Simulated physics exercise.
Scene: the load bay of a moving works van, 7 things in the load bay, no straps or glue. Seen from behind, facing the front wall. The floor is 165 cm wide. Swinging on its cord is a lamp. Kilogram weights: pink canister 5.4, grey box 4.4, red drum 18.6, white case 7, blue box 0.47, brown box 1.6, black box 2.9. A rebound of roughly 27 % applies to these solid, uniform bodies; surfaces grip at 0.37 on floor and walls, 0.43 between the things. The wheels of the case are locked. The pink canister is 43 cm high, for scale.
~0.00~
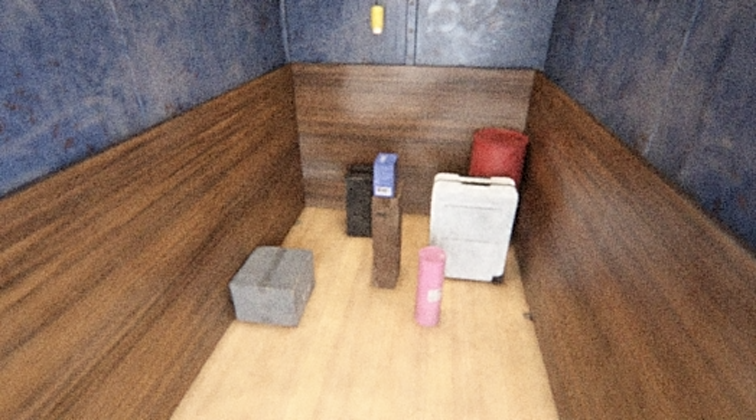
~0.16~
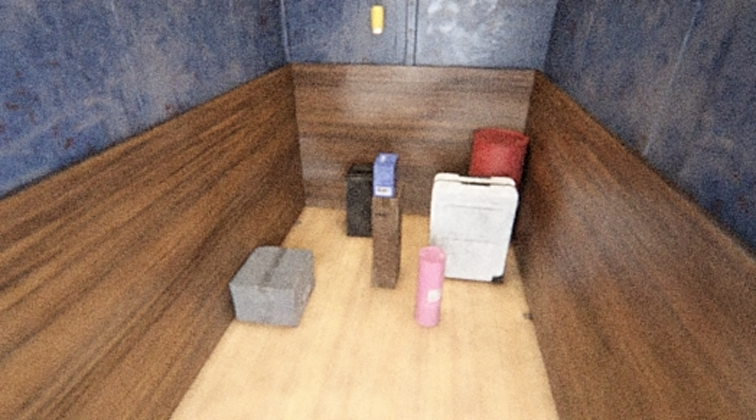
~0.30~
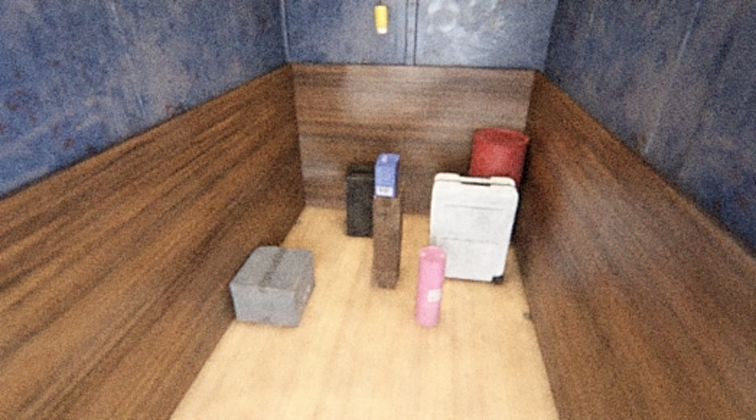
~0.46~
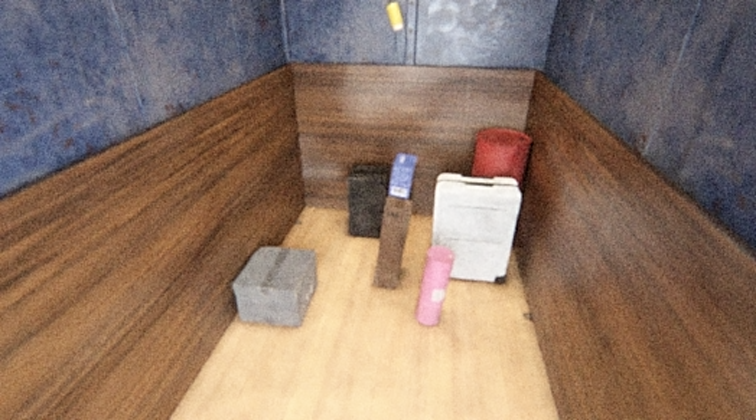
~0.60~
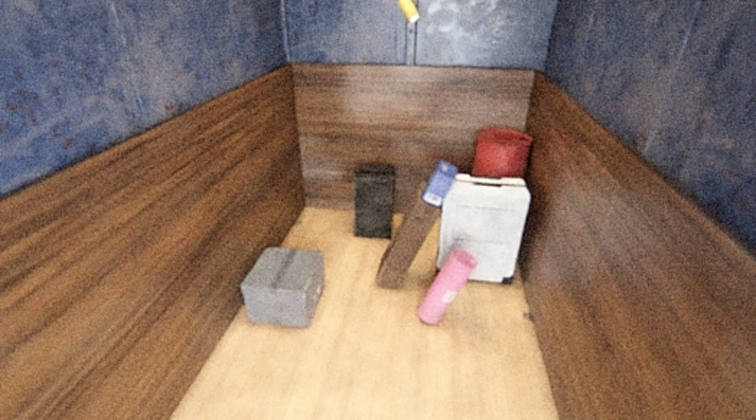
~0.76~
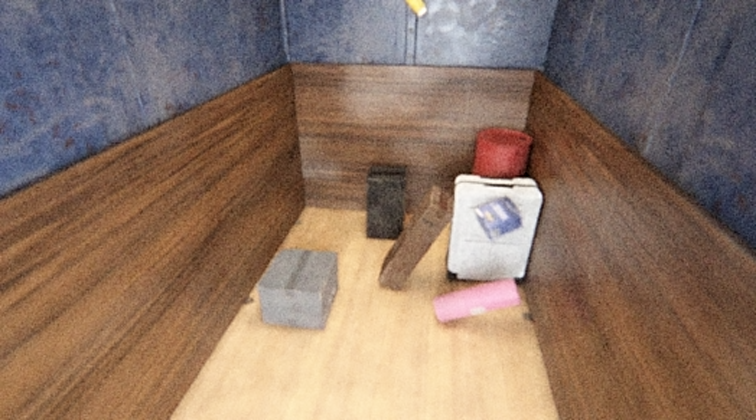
The pink canister and the brown box with the blue box on top leaned over to the right, then the blue box came off against the white case as the grey box slid right.
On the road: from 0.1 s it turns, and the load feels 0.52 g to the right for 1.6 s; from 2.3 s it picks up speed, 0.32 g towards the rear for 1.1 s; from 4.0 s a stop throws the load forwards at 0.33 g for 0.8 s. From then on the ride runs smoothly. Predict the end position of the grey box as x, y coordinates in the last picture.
Predicted end position: (425, 299).
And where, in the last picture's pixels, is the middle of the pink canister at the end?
Look near (506, 379) and you'll find it.
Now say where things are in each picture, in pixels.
The first frame shows steady run; grey box (276, 284); pink canister (430, 287).
The second frame shows push 0.12 g right; white case (469, 229); blue box (386, 175).
The third frame shows push 0.42 g right; brown box (388, 236); black box (367, 202).
The fourth frame shows push 0.52 g right; blue box (403, 176) at 7° to upright; pink canister (434, 287) at 6° to upright.
The fifth frame shows push 0.52 g right; blue box (440, 184) at 23° to upright; white case (479, 229) shifted 6 cm.
The sixth frame shows push 0.52 g right; grey box (302, 287) shifted 15 cm; brown box (415, 239) at 27° to upright.
Around 1.06 s, push 0.52 g right; grey box shifted 41 cm near (347, 291); pink canister on its side; brown box at 27° to upright.
Around 1.46 s, push 0.50 g right; grey box at 7° to upright near (423, 296); pink canister on its side; brown box at 27° to upright.
Around 4.06 s, push 0.07 g forwards; grey box shifted 85 cm near (425, 299); pink canister on its side; brown box at 26° to upright.
Finally (7.7 s), down from a stack or step, blue box; on their side or leaning hard in the load bay, pink canister; not toppled but over 15 cm from the start, grey box, brown box and black box; the other 2 still in place (within 15 cm). Final places as that camera would see them, grey box near (425, 299).
